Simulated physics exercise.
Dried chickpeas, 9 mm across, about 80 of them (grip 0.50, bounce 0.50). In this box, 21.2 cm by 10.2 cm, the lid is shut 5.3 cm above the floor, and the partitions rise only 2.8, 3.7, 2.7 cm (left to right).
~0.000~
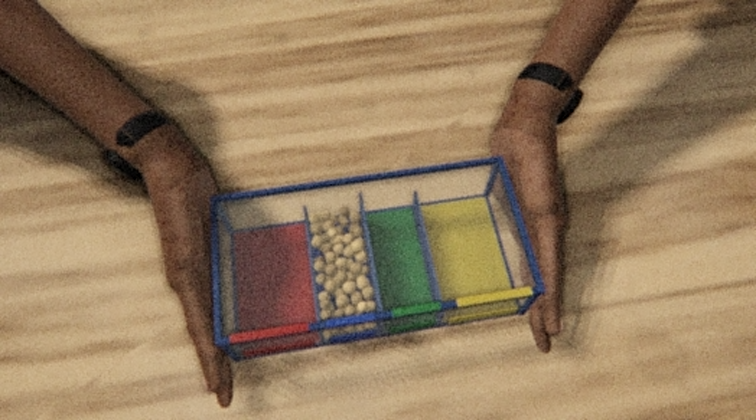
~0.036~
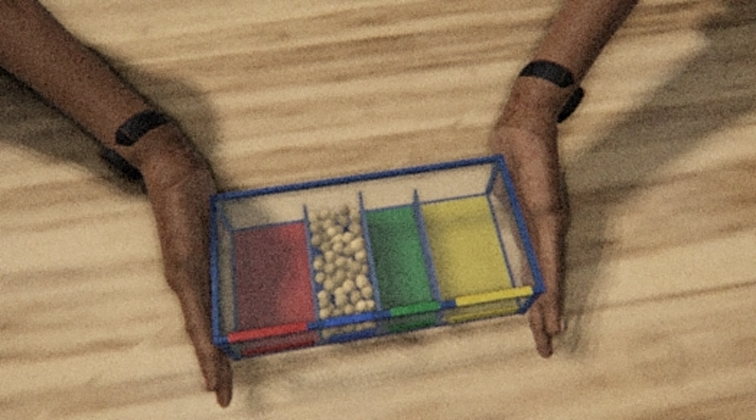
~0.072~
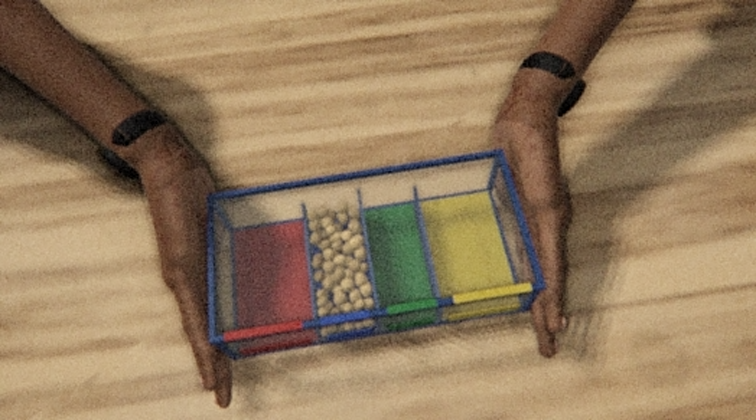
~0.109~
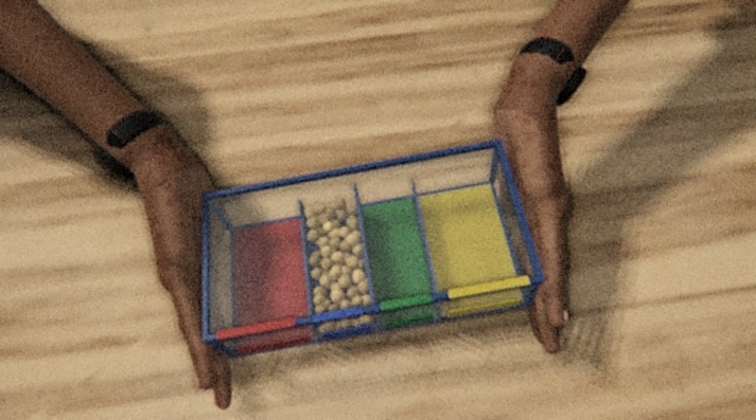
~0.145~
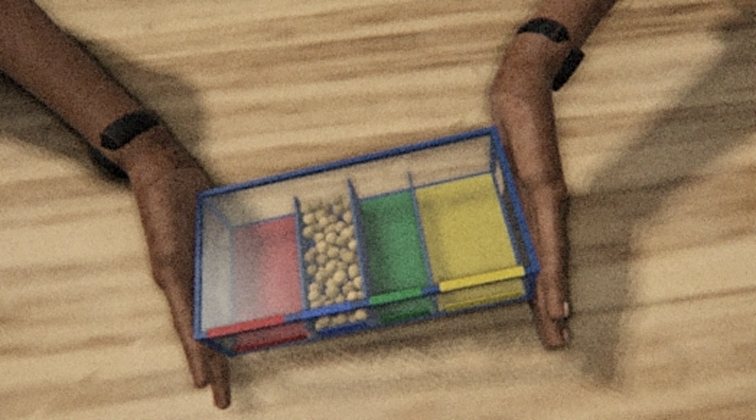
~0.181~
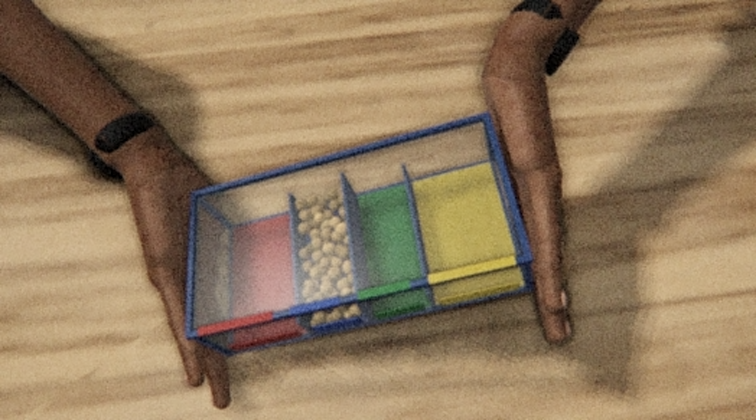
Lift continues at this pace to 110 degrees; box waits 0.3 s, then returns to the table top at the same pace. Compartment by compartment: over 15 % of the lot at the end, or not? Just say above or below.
Red above, blue below, green below, yellow below.
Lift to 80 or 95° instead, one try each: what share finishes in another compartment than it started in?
Roughly 20 percent, then roughly 65 percent.
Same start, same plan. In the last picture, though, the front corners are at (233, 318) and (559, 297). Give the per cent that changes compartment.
About 75 per cent.
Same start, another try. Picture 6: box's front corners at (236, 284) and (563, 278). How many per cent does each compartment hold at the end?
You'd see red at 0 percent, blue at 55, green at 5 and yellow at 40 percent.
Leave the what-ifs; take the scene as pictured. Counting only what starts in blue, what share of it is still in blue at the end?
About 0 in a hundred.
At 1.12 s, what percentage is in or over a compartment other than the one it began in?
Value: Close to 95 %.
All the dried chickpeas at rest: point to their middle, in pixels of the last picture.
(253, 257) or so.
Then, at 1.12 s, tilt 110 degrees; red 95 %, blue 5 %.
After 1.75 s, tilt 58 degrees; red 100 %.
Then, at 2.42 s, tilt 0 degrees; red 100 %.
At rest (3.0 s), red 100 %, blue 0 %, green 0 %, yellow 0 %.
